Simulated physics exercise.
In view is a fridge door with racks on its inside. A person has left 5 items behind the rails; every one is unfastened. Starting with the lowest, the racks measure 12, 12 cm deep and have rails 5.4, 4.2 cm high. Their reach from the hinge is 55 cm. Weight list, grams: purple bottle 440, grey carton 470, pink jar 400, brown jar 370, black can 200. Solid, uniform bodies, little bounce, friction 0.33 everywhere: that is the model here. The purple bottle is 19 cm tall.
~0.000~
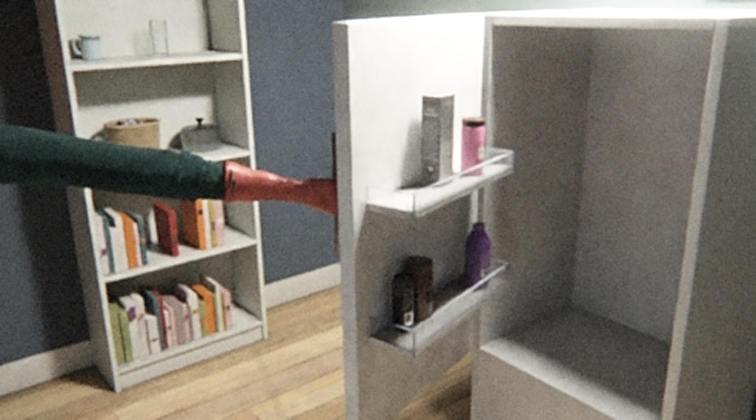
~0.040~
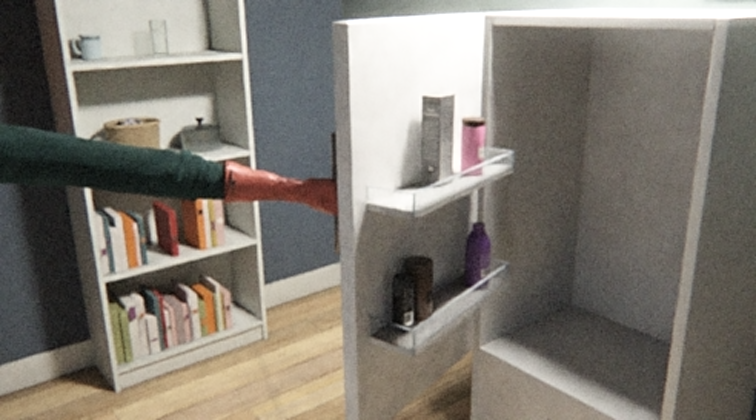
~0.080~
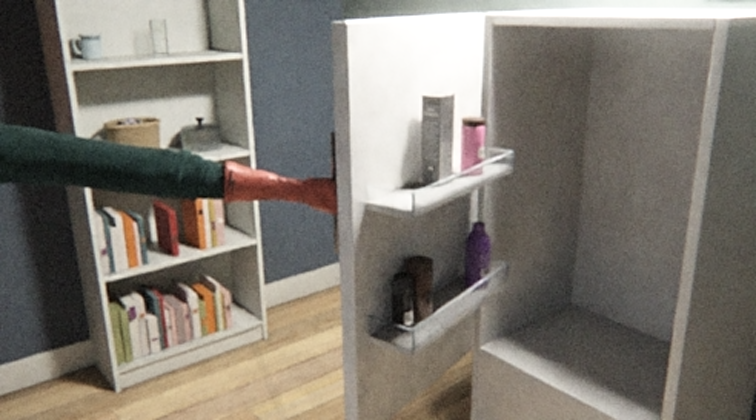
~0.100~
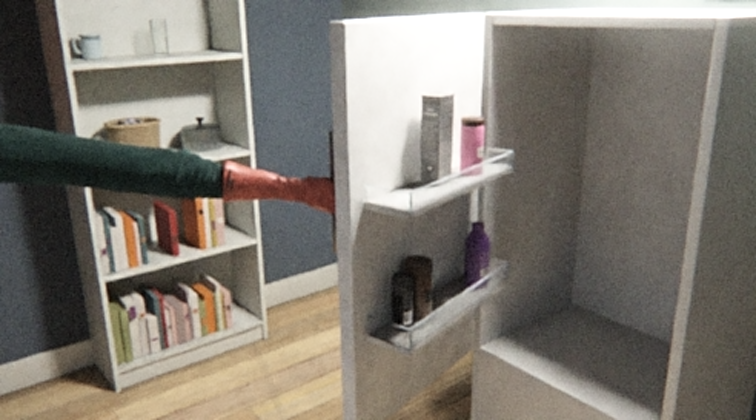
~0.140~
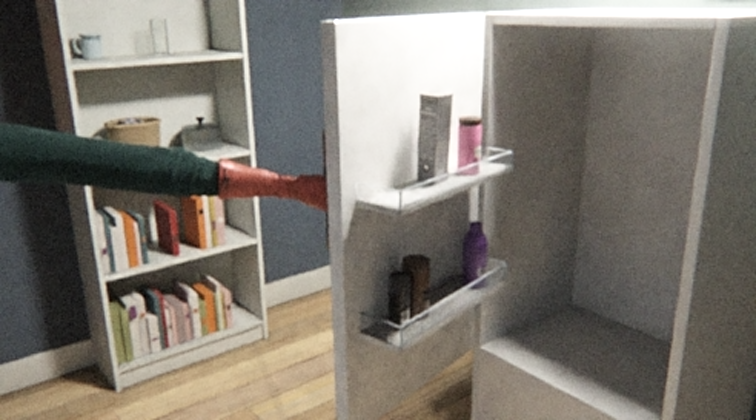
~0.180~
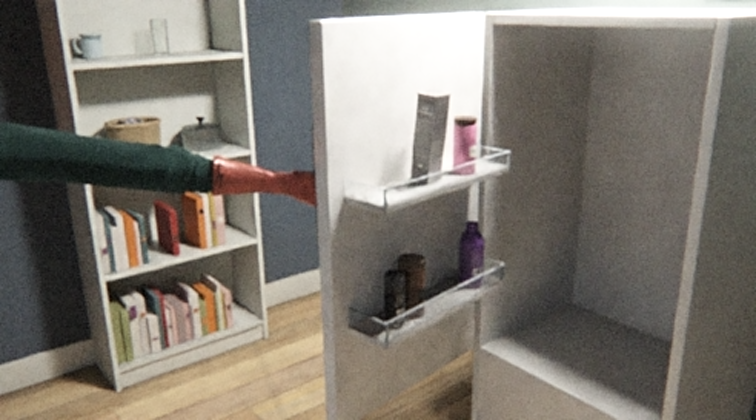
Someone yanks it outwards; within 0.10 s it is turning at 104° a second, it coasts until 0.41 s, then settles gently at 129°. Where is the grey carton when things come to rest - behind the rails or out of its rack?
Pretty sure it clears the rail.
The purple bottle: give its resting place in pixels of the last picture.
I'd put it at around (437, 245).
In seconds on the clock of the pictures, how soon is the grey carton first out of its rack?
Time: Approximately 0.4 s.
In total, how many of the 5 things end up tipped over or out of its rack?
2.
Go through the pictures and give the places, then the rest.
Door at 75°; grey carton (438, 140); purple bottle (478, 255), in the first picture.
Door at 75°; brown jar (419, 289); black can (403, 303), in the second picture.
Door at 75°; purple bottle (478, 255); pink jar (472, 146), in the third picture.
Door at 76°; brown jar (418, 288); black can (402, 302), in the fourth picture.
Door at 78°; grey carton (434, 138); purple bottle (475, 254), in the fifth picture.
Door at 82°; grey carton (430, 137) 6° off upright; brown jar (412, 286) moved 3 cm, in the sixth picture.
After 0.48 s, door at 113°; grey carton now out of its rack; black can 16° off upright; brown jar moved 5 cm.
After 0.78 s, door at 128°; black can 53° off upright; brown jar 14° off upright.
After 1.38 s, door at 129°; black can 53° off upright; brown jar 9° off upright.
In the end (2.8 s), out of its rack, grey carton; toppled behind the rails, black can; the other 3 under 5 cm from the start.
